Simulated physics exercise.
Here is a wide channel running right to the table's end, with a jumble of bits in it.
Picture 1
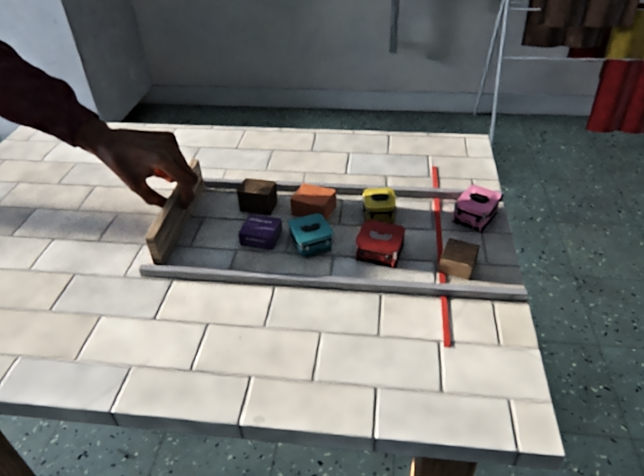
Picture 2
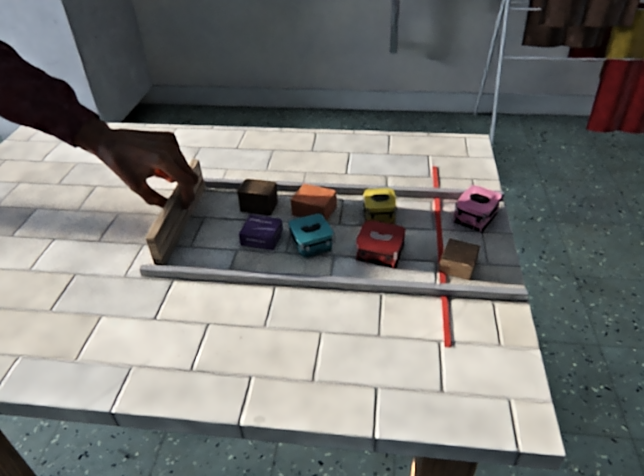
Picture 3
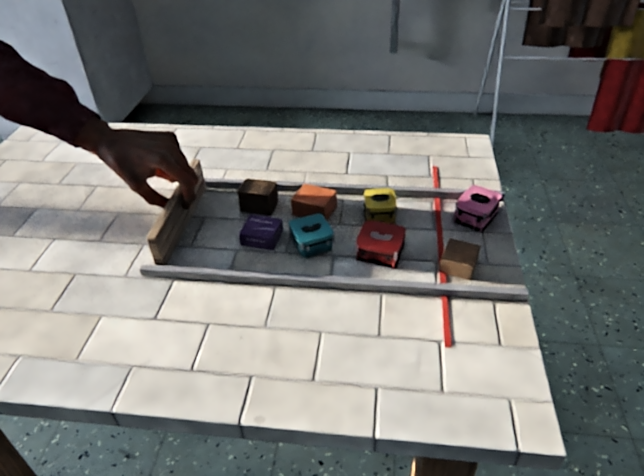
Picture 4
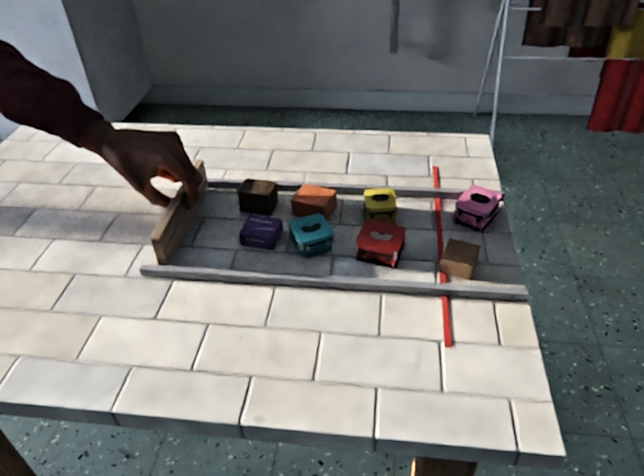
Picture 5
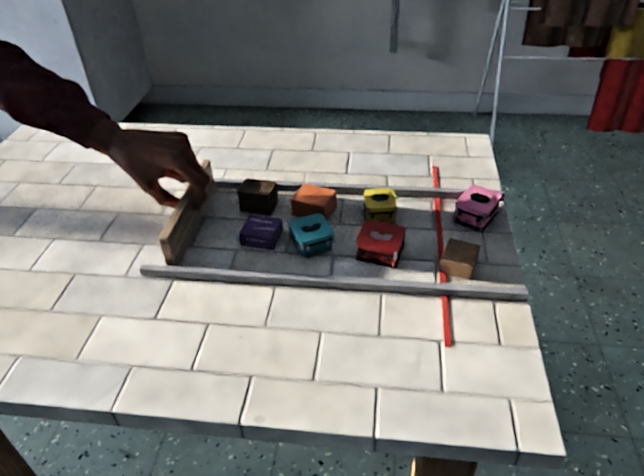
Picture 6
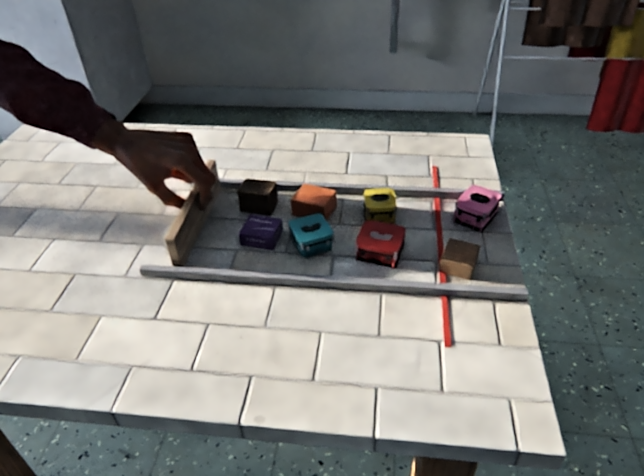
To begin with, a hand holds a wooden board upright at the left end of a wide channel on a tiled table, with small colourful cases and blocks scattered between it and a red tape line. The hand then slides the board slightly right, while the pieces stay where they are.
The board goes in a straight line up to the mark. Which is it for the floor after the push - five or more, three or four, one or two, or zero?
For the floor it is three or four.
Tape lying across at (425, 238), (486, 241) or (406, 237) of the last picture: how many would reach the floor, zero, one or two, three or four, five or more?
Tape one gives three to four, tape two gives five or over, and tape three gives just one or two.
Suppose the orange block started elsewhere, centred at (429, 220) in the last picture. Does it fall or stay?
Drops.
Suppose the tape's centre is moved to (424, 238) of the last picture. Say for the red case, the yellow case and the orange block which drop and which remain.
Here the red case ends up off; the yellow case ends up off; last, the orange block is not lost.
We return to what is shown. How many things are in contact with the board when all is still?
Contact count: 2.
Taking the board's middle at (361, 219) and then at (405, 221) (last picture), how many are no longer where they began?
So 8, and at the other place 8.
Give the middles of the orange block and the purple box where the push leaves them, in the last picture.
Final pixels, roughly: (494, 211) for the first, (459, 240) for the other.
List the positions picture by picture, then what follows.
In the first picture, pink case (477, 208); brown block (459, 258); red case (380, 244); board (178, 210); tape (439, 239).
In the second picture, brown block (459, 259); black block (258, 197).
In the third picture, red case (381, 244); yellow case (380, 208).
In the fourth picture, pink case (477, 208); orange block (314, 203).
In the fifth picture, brown block (460, 259); board (190, 210).
In the sixth picture, pink case (477, 208); brown block (459, 259); red case (381, 244); board (196, 211); tape (440, 239).
Soon after, none off yet; pink case at rest near (477, 208); brown block at rest near (459, 259); red case at rest near (381, 244).
After that, none off yet; pink case at rest near (477, 208); brown block moving near (467, 259); red case displaced about its own width near (427, 244).
And then, none off yet; pink case tilting a little near (521, 209); brown block tilting well over near (538, 268); red case displaced well along near (496, 249).
In the end, the number that fall off is three or four; gone, yellow case, red case, brown block and pink case.
